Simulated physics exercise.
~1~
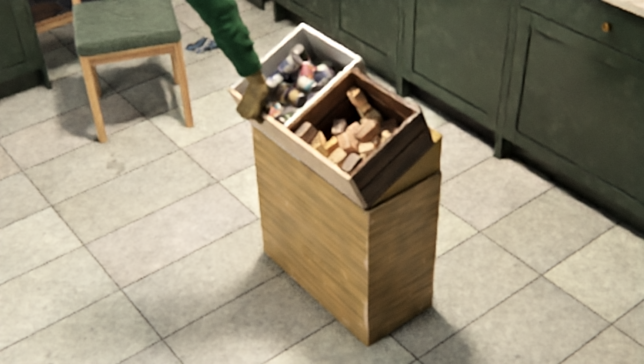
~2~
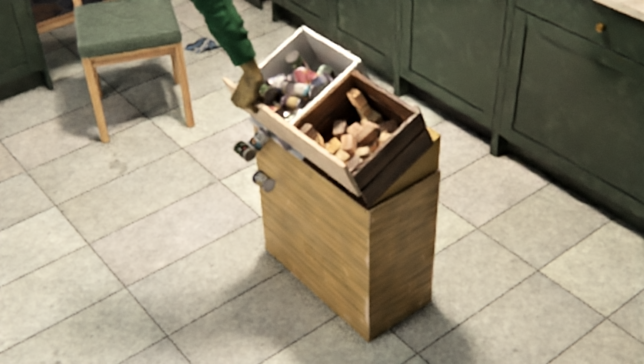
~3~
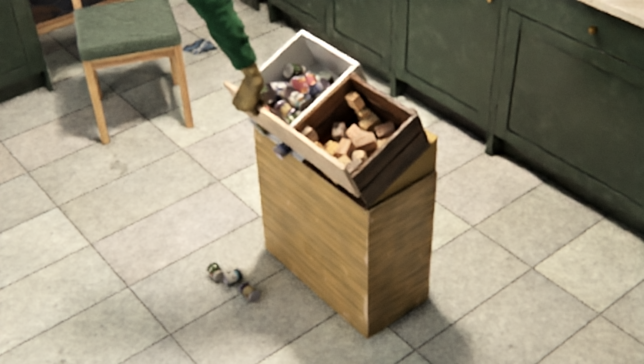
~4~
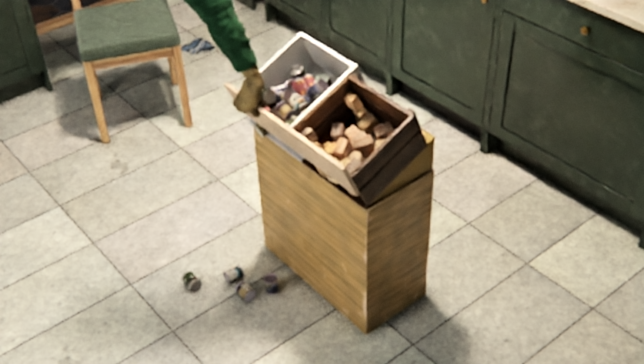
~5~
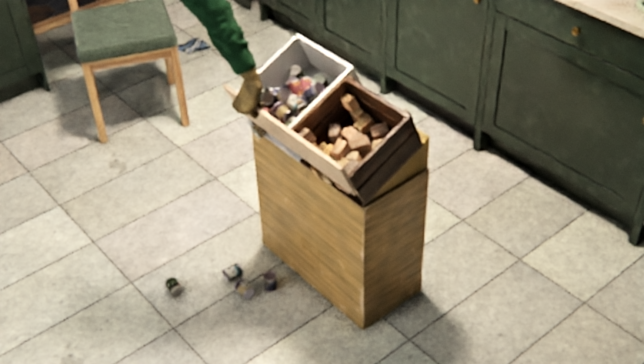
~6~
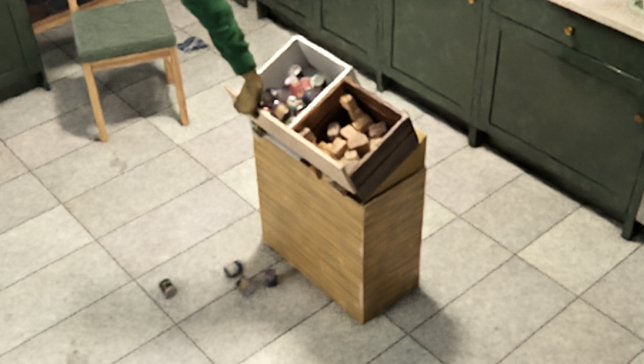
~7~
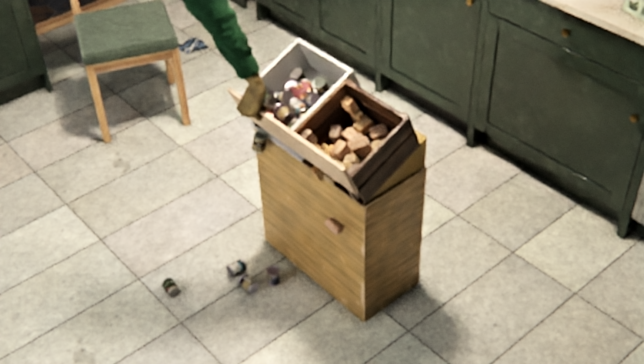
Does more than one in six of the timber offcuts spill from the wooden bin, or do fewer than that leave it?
Fewer than one in six of the timber offcuts leave the wooden bin. Only one is seen dropping past the front of the cabinet, and the rest stay heaped inside.
